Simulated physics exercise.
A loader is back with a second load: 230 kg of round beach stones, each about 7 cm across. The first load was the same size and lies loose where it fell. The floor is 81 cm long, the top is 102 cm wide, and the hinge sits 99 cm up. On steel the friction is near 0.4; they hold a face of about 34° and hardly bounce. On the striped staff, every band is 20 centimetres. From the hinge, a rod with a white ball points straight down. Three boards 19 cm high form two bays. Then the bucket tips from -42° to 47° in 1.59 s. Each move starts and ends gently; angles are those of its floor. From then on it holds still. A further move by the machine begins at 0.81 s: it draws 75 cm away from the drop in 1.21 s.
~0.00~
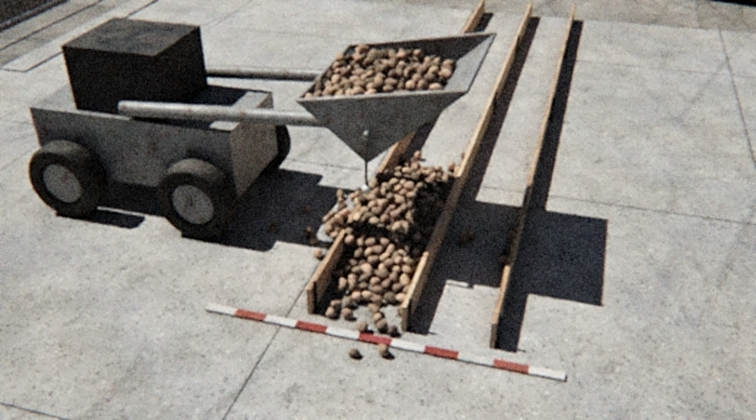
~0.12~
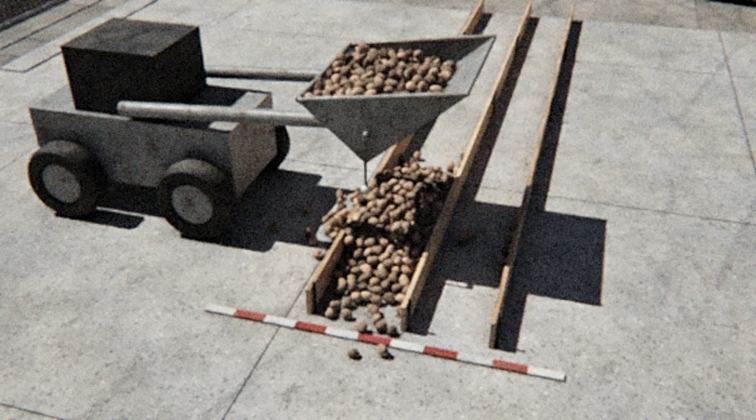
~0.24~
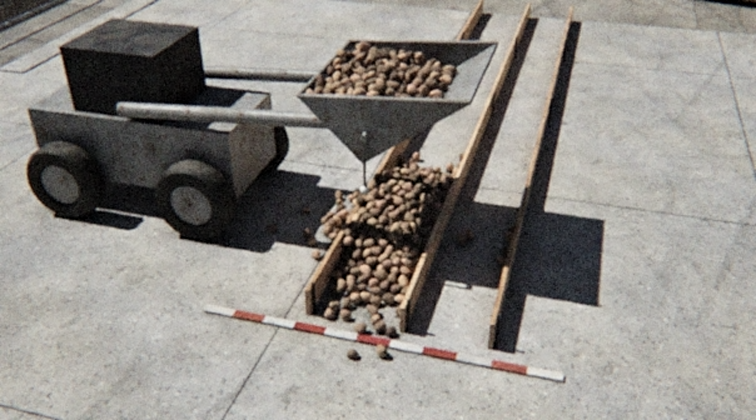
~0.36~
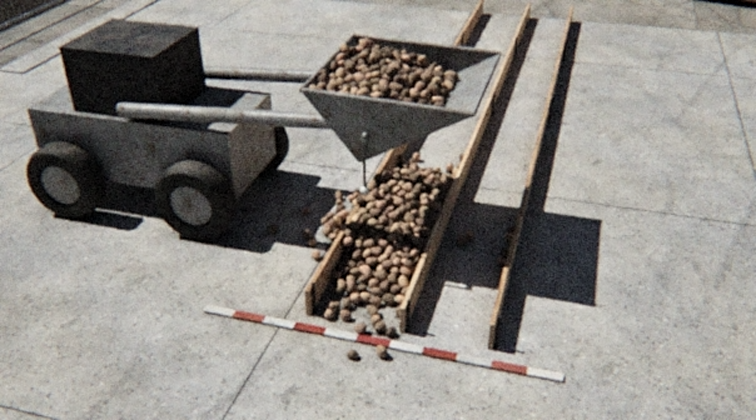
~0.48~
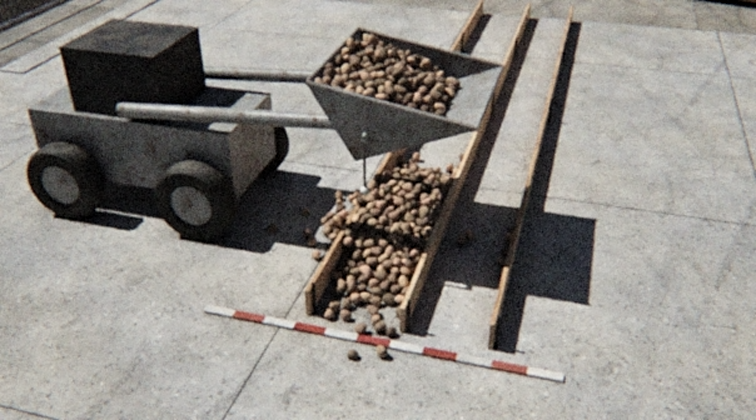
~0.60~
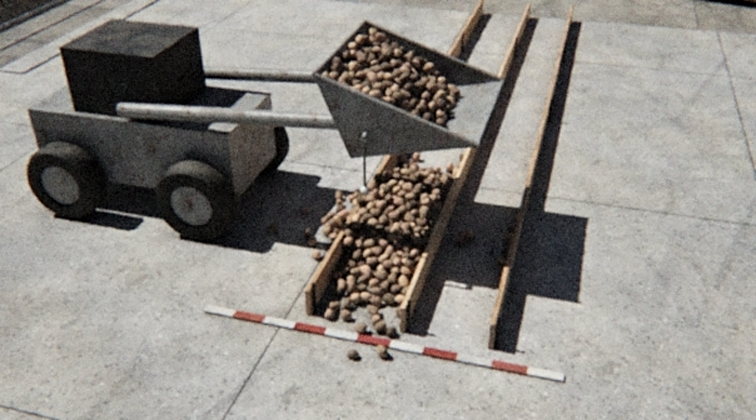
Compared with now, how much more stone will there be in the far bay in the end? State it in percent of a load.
About 43 out of 100 more.
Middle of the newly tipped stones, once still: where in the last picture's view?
They settle centred around (429, 219).
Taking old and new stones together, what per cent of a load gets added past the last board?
I'd estimate some 0 per cent.
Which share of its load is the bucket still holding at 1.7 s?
About 0 per cent is held.
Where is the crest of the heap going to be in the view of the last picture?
Near (402, 191).
After 1.2 s the floor is at 33°; in per cent of one load, 83 in the bucket, 6 short of the bays, 96 in the near bay, 15 in the far bay; the foremost stones are at (492, 231).
After 1.7 s the floor is at 47°; in per cent of one load, 1 in the bucket, 7 short of the bays, 150 in the near bay, 43 in the far bay; the foremost stones are at (510, 241).
After 2.5 s the floor is at 47°; in per cent of one load, 0 in the bucket, 10 short of the bays, 146 in the near bay, 44 in the far bay; the foremost stones are at (521, 250).
After 4.9 s the floor is at 47°; in per cent of one load, 0 in the bucket, 10 short of the bays, 146 in the near bay, 44 in the far bay; the foremost stones are at (521, 250). Net gain in the far bay, 43.
